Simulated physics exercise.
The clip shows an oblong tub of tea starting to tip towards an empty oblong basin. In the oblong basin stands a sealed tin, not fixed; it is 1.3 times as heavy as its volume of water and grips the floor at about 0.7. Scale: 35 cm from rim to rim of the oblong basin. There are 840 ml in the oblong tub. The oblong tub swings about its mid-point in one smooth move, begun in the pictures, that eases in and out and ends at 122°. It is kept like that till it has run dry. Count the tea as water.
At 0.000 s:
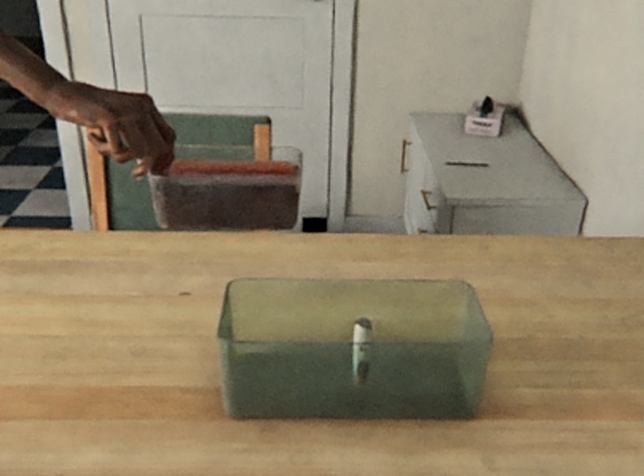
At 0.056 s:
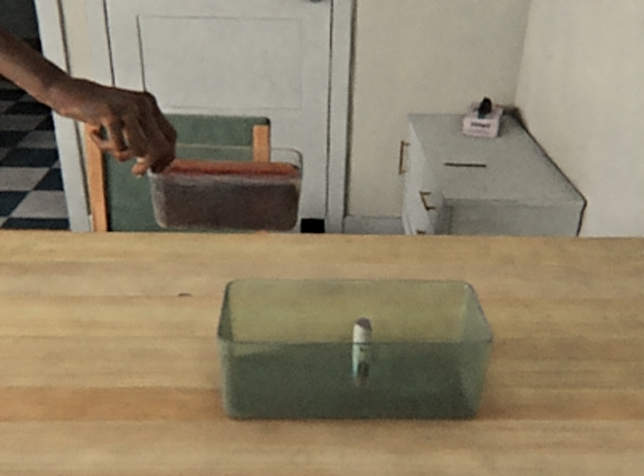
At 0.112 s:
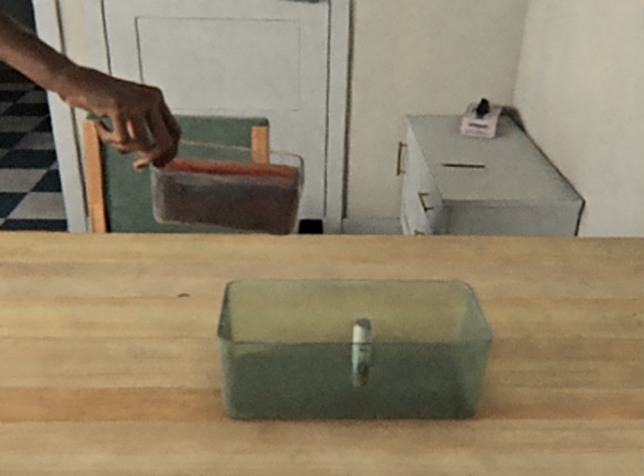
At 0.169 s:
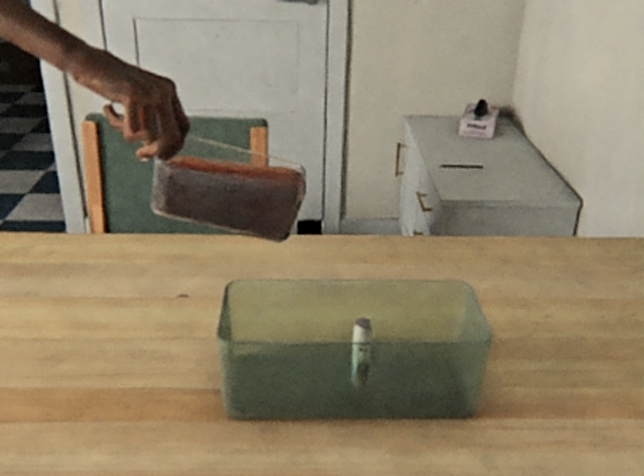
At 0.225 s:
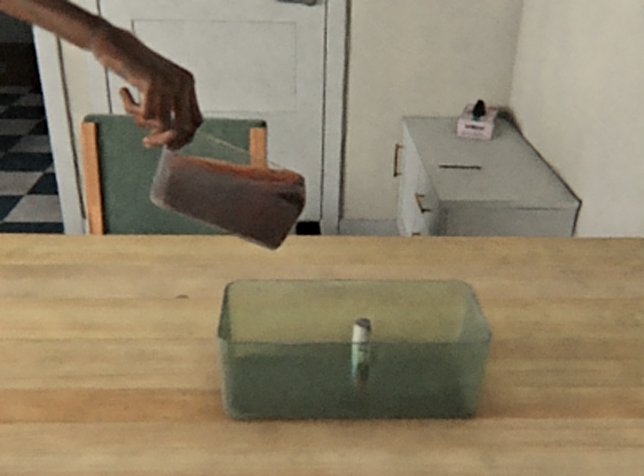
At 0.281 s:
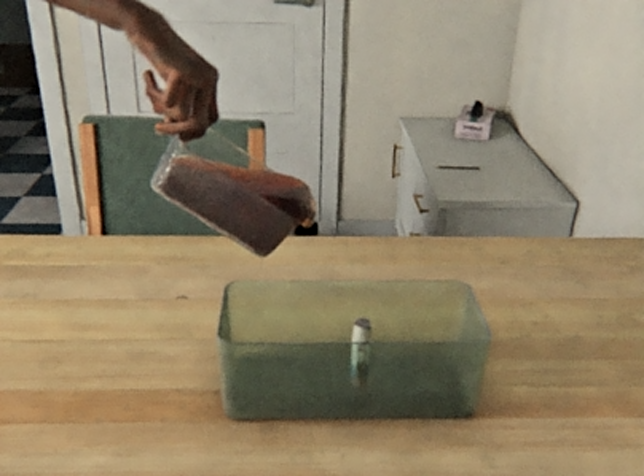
Clear tub of reddish-brown tea tilting down to the right beneath a hand, above a green basin, liquid edging over its rim.
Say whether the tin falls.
It falls.
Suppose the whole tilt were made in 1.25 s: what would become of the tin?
Then it keeps standing.
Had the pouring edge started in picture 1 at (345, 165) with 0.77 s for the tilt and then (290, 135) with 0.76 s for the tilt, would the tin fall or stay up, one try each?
First it stays up; then it goes over.
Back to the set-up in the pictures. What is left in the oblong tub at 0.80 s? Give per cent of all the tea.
Some 0 per cent.
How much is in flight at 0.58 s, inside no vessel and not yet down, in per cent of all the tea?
Some 36 per cent.
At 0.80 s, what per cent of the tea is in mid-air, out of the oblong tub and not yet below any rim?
Some 2 per cent.
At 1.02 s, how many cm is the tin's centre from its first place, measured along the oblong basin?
About 7 cm.
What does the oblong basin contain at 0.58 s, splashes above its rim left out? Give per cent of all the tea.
About 56 per cent.
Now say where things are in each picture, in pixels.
It leans 0°; its right rim is at (301, 164); the tea meets the walls at (159, 172) and (299, 174); the oblong basin's rim runs from (223, 310) to (482, 312); the tin's top is at (364, 325), in the first frame.
It leans 2°; its right rim is at (302, 167); the tea meets the walls at (159, 171) and (299, 175), in the second frame.
It leans 6°; its right rim is at (303, 172); the tea meets the walls at (161, 170) and (300, 178), in the third frame.
It leans 14°; its right rim is at (304, 182); the tea meets the walls at (162, 168) and (302, 181), in the fourth frame.
It leans 24°; its right rim is at (304, 194); the tea meets the walls at (161, 167) and (300, 185); 2 per cent is over the edge, in the fifth frame.
It leans 36°; its right rim is at (301, 208); the tea meets the walls at (159, 165) and (289, 191); 9 per cent is over the edge, in the sixth frame.
By 0.58 s the tilt is 104° and 5 per cent is still to pour; the tin stands where it began.
By 0.80 s the tilt is 122° and 0 per cent is still to pour; the tin leans 48°.
By 1.02 s the tilt is 122° and 0 per cent is still to pour; the tin lies on its side.
By 1.27 s the tilt is 122° and 0 per cent is still to pour; the tin lies on its side.
At rest the tin lies on its side.
